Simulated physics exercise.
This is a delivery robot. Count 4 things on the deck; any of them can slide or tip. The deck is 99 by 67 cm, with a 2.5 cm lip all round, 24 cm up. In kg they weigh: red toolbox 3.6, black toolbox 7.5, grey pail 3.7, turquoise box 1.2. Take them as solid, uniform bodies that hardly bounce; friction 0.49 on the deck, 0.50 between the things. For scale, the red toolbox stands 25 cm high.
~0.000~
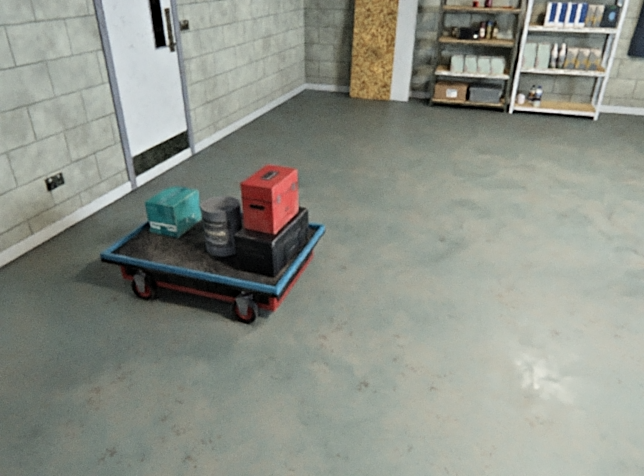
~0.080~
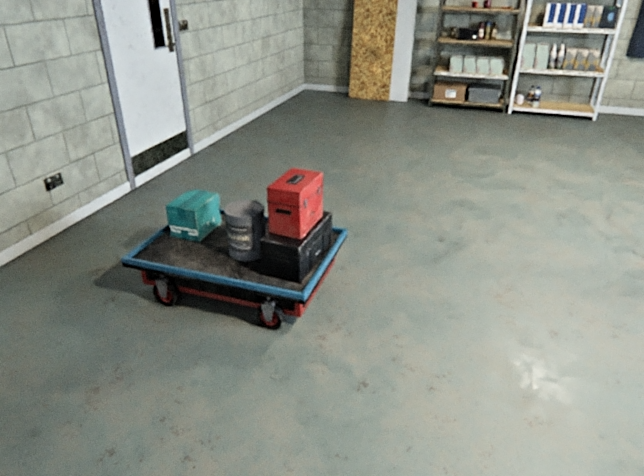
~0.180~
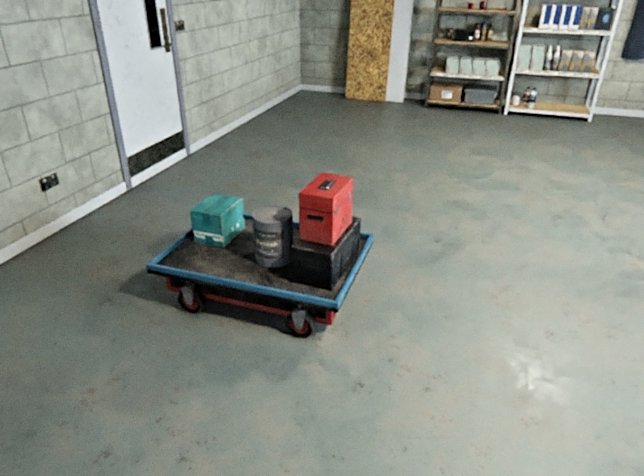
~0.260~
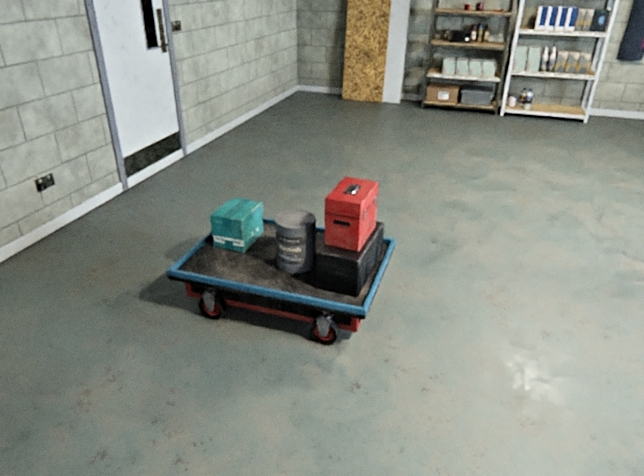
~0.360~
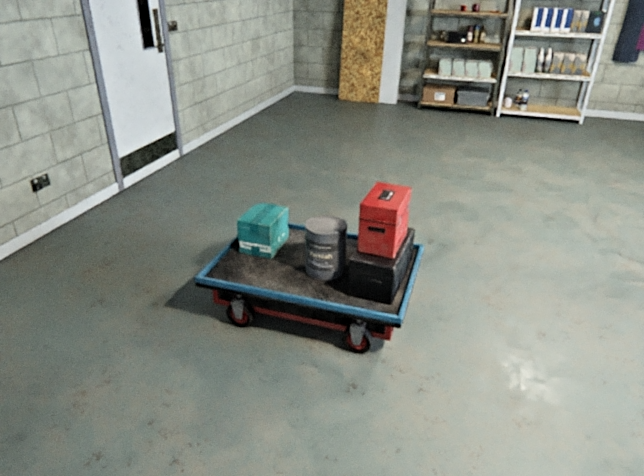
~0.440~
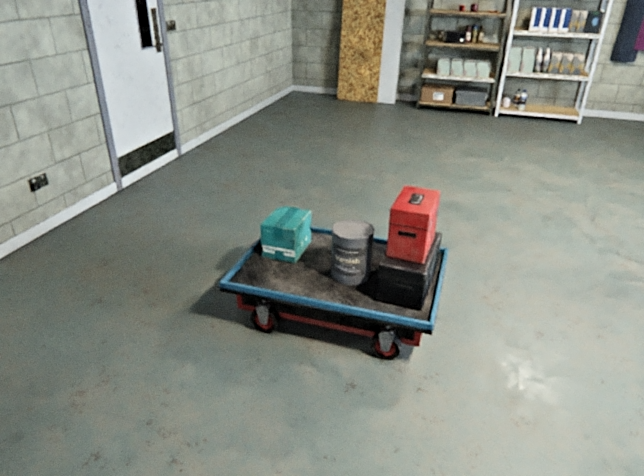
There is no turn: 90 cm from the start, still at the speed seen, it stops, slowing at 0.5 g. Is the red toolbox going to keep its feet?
The red toolbox is still upright.
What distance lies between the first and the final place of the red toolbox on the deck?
About 2 cm.
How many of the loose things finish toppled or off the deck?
In all, 0.
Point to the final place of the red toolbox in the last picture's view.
At about (518, 239).
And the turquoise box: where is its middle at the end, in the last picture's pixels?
Near (367, 246).
After 0.54 s, cart 97 cm along.
After 0.64 s, cart 110 cm along.
After 0.84 s, cart 123 cm along; red toolbox slid 2 cm near (516, 239).
At rest (1.3 s), all 4 in place, give or take 10 cm. In the last view, red toolbox near (518, 239).
